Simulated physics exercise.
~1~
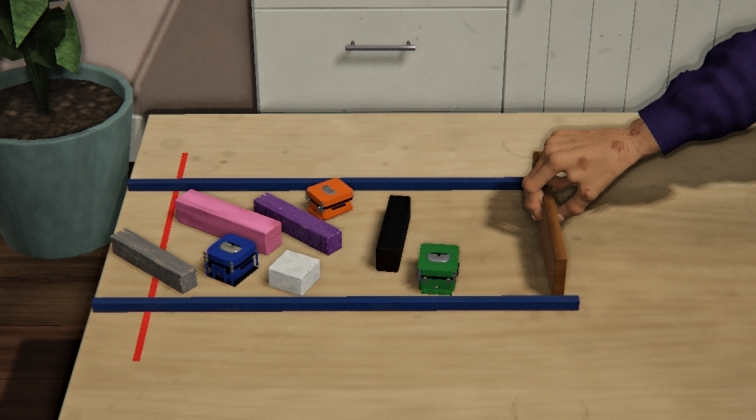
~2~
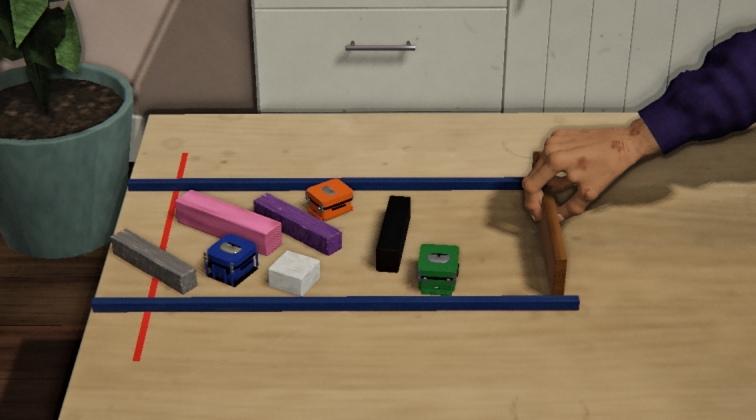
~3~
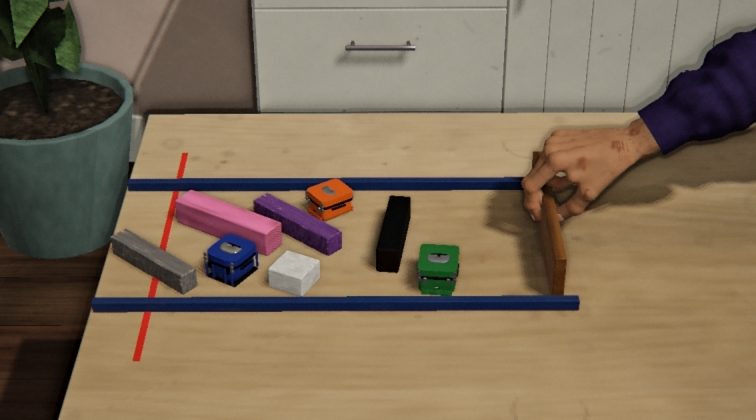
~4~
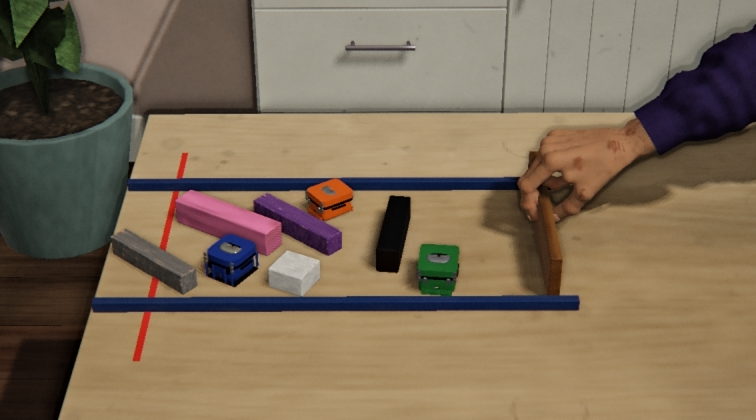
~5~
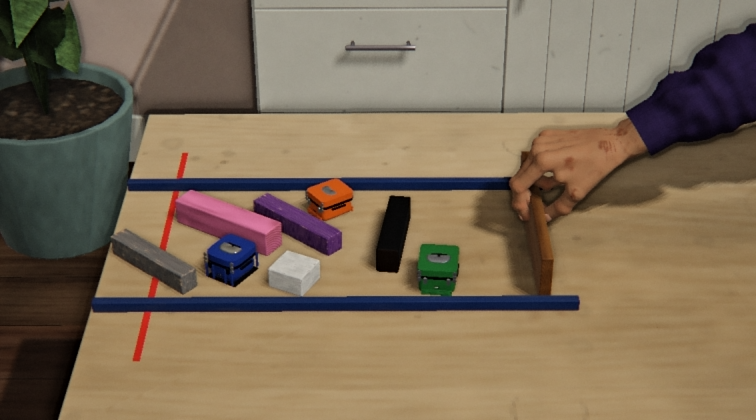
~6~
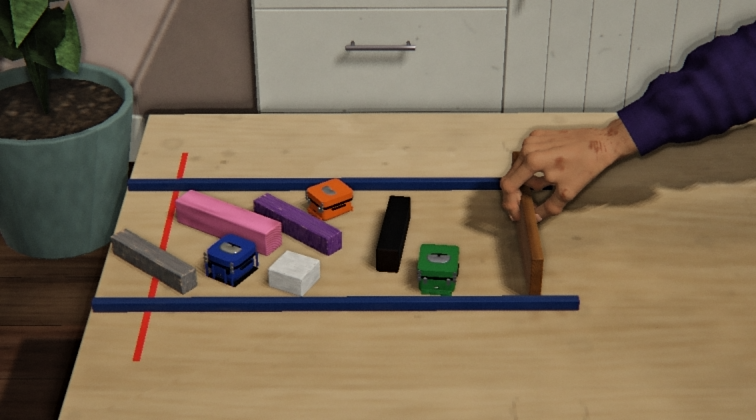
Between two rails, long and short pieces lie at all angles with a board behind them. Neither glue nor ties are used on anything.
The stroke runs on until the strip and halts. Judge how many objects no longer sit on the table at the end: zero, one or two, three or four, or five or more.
No longer on the table: Three or four.
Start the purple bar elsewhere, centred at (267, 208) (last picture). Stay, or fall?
So it drops, then.
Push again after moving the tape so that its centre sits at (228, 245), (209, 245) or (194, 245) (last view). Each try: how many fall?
It would be 0, then 1, then 1.
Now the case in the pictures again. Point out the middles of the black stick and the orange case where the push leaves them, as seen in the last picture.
Black stick: (132, 231); orange case: (155, 193).
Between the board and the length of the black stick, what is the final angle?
Near 25 degrees.
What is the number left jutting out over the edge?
Looks like 2 of them.
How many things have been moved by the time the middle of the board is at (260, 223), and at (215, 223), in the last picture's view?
One spot: 8. Other spot: 8.
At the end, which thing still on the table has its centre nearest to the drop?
White block.
Early on, none off yet; grey bar at rest near (154, 261); pink stick at rest near (228, 222); blue case at rest near (232, 260).
Finally, the number that fall off is three or four; lost, purple bar, blue case, pink stick and grey bar.
